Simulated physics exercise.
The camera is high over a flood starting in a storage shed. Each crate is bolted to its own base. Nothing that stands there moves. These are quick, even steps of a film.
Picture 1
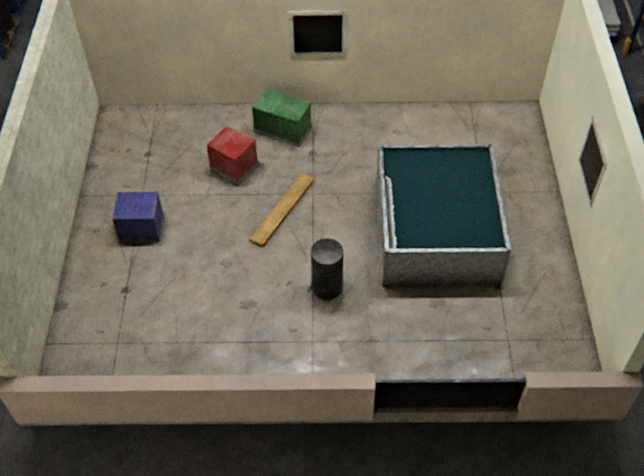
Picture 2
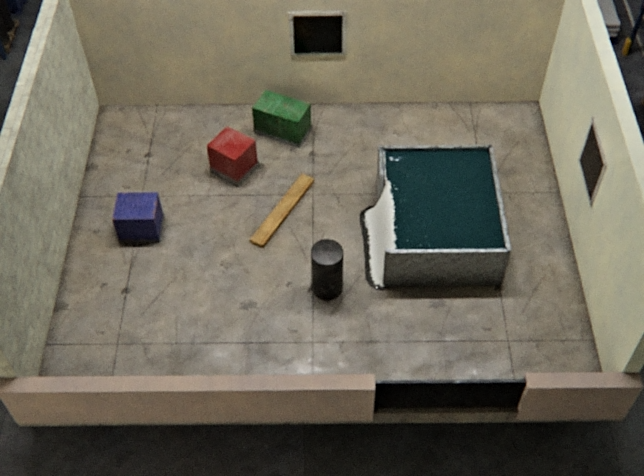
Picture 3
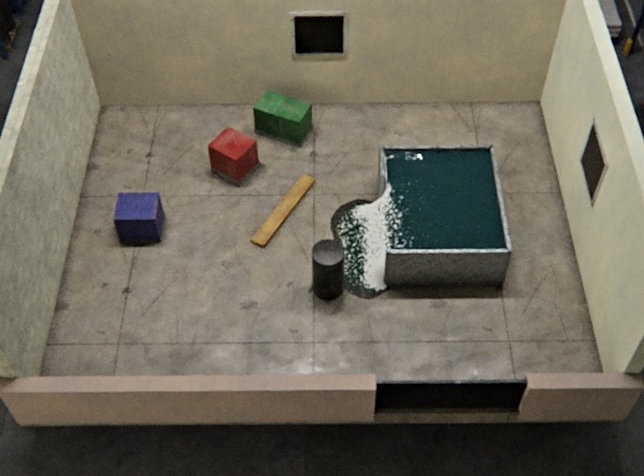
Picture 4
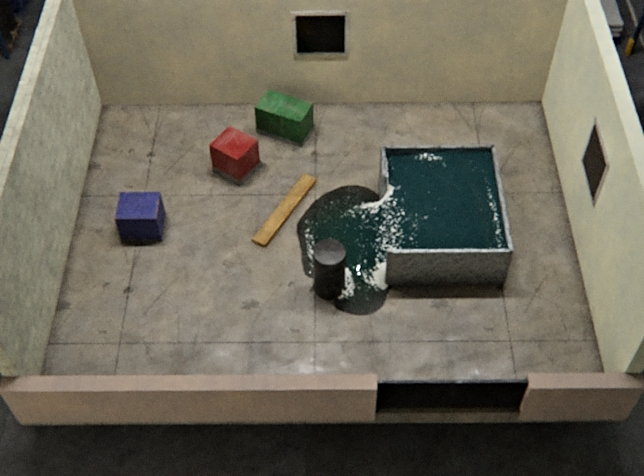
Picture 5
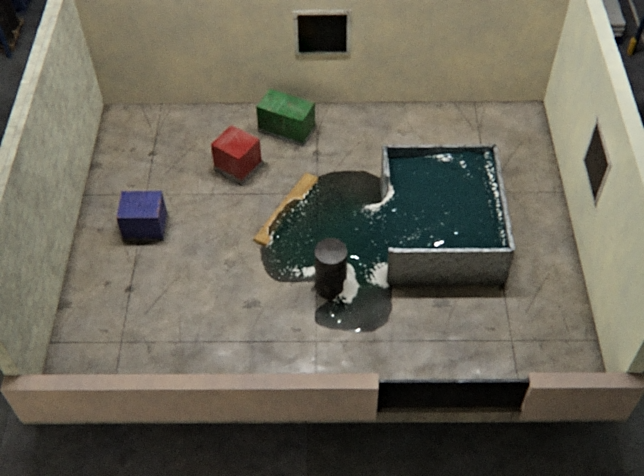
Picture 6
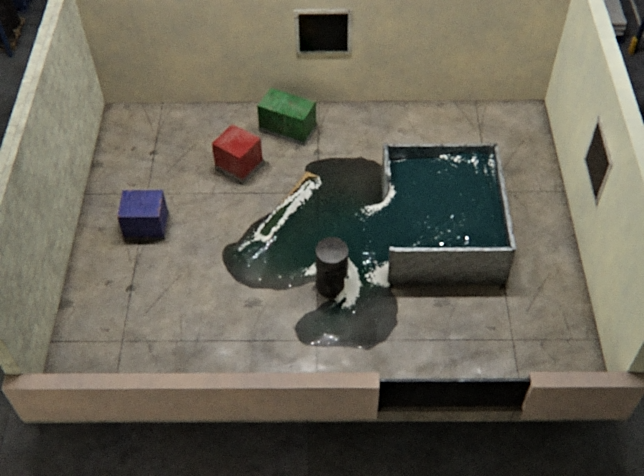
Dark green water burst from the left side of a gray tank and spread left across the floor, flowing around a black cylinder and then over a wooden plank, while the colored blocks stayed still.
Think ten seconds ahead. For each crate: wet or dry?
In the end: The red crate gets wet; the blue crate gets wet; the green crate gets wet.
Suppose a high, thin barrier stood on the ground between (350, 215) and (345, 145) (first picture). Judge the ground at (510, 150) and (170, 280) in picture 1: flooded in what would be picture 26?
One after the other: Free of water, covered.
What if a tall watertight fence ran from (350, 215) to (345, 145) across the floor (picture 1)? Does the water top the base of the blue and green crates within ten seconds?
In short: Blue is wetted; green gets wet.
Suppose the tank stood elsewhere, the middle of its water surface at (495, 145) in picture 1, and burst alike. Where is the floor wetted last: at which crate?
I say the blue crate.
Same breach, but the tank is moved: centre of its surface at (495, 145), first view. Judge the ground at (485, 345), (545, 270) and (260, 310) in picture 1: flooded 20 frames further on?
In that order: Not flooded, clear, flooded.
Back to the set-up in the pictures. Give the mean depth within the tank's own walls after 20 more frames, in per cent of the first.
I make it 26 per cent.
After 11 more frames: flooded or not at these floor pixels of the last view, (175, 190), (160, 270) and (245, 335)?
In turn: Under water, under water, under water.
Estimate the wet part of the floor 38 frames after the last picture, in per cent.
Some 85 per cent.
A moment on, water covers 30 % of the floor; the red crate water round its plinth, the blue crate water round its plinth, the green crate water round its plinth.
Next, water covers 55 % of the floor; the red crate water round its plinth, the blue crate water round its plinth, the green crate water round its plinth.
Then, water covers 65 % of the floor; the red crate water round its plinth, the blue crate water round its plinth, the green crate water round its plinth.
Later, water covers 85 % of the floor; the red crate water round its plinth, the blue crate water round its plinth, the green crate water round its plinth.
In the end, water covers 100 % of the floor; the red crate was topped, the blue crate was topped, the green crate was topped.
